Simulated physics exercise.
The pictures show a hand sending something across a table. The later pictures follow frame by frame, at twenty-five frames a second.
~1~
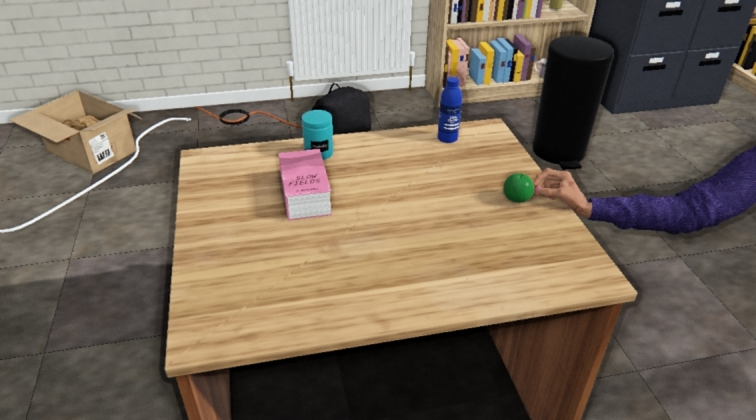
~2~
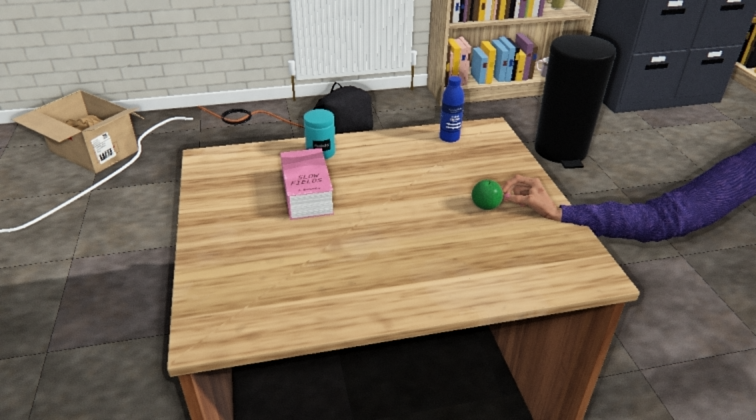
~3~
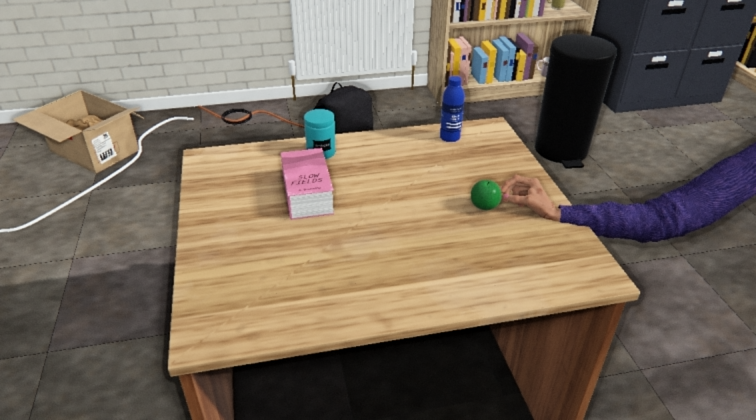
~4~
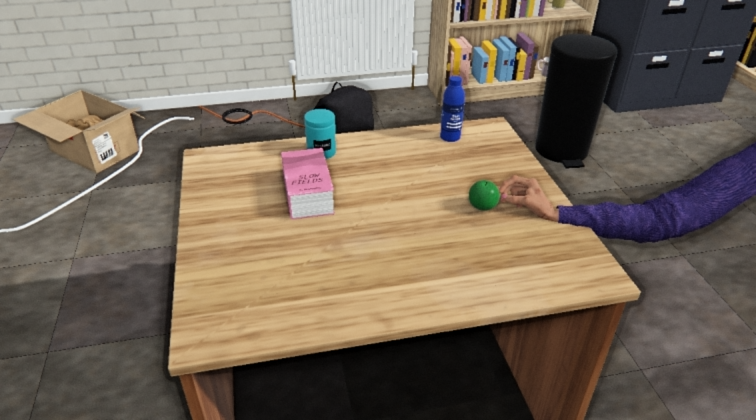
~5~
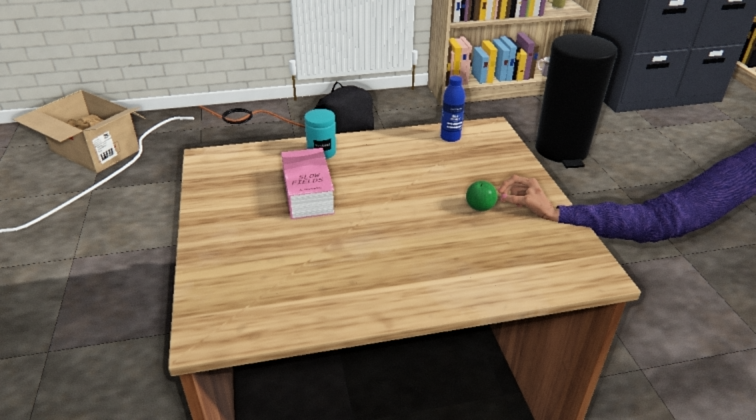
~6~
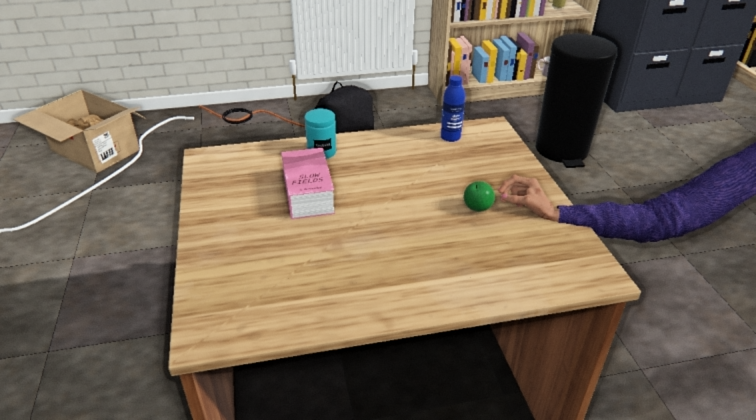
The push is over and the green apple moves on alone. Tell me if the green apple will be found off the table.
The green apple stays on the table.
Then, 0.10 s later than the last frame, green apple moved a little near (474, 198).
Then, 0.30 s later than the last frame, green apple moved about its own width near (463, 200).
Then, 0.60 s later than the last frame, green apple moved about its own width near (451, 203).
Then, 0.90 s later than the last frame, green apple moved about its own width near (443, 205).
When it is over, moved from the start, green apple. End places, in pixels of the last picture, green apple near (441, 205).
